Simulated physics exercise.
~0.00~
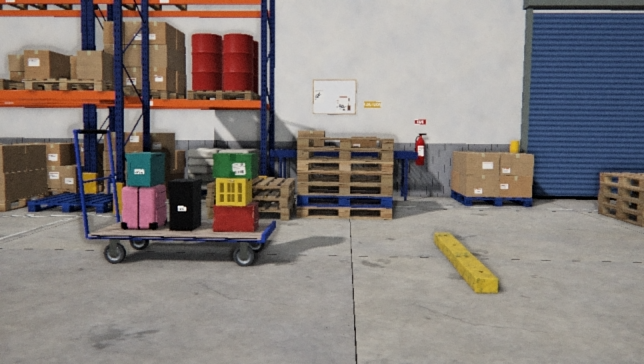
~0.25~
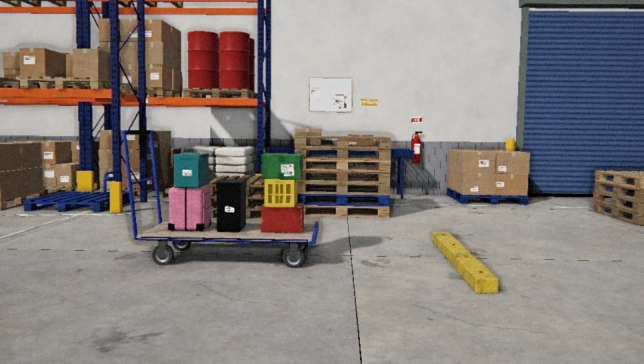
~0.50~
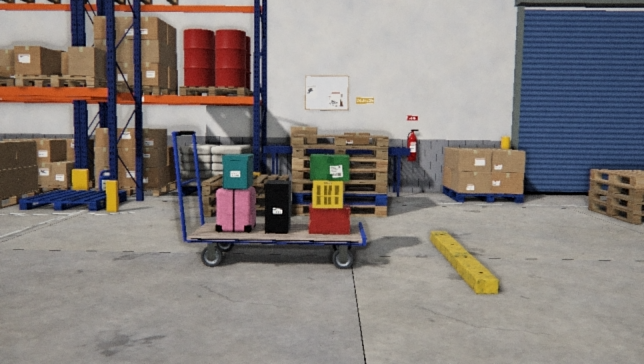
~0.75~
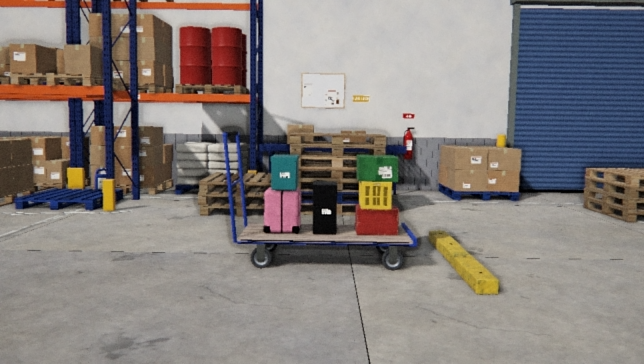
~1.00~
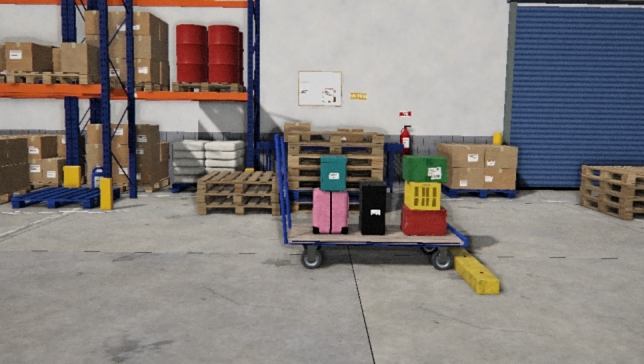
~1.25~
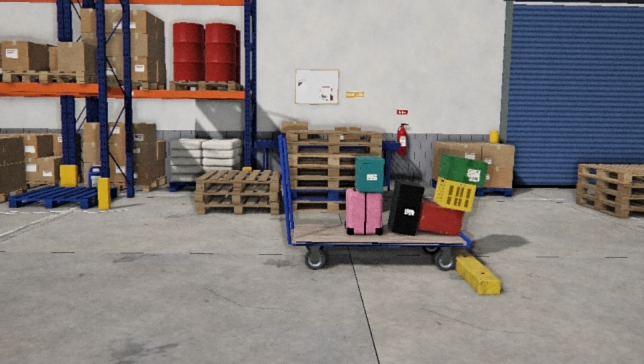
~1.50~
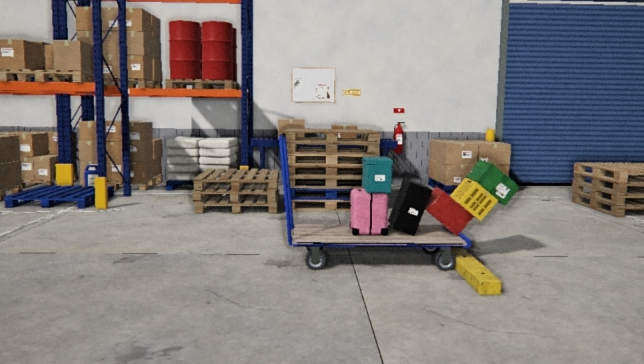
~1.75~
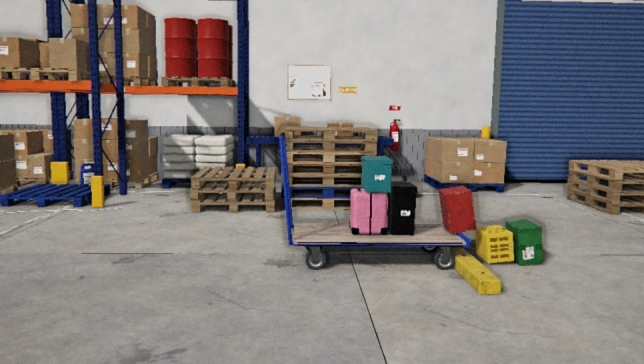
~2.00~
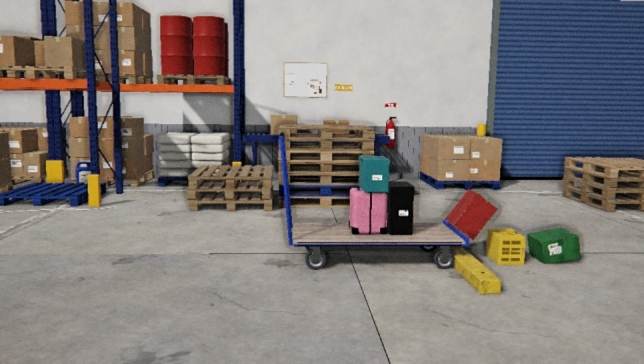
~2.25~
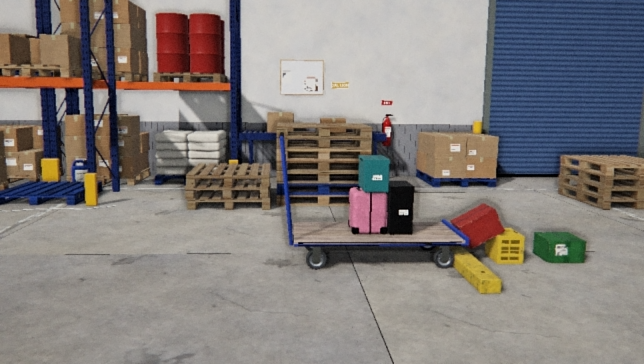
A blue platform trolley carrying a pink suitcase, a teal tote, a black tote and a stack of red, yellow and green containers rolls right across a warehouse floor. Its front wheels meet a low yellow kerb and it stops short, while the load slides forward. The stack at the front tips over the leading edge, and the green carton and yellow crate tumble to the floor. The red carton tilts off after them and comes to lean between the deck's edge and the yellow crate. The suitcase and both totes stay upright on the deck.
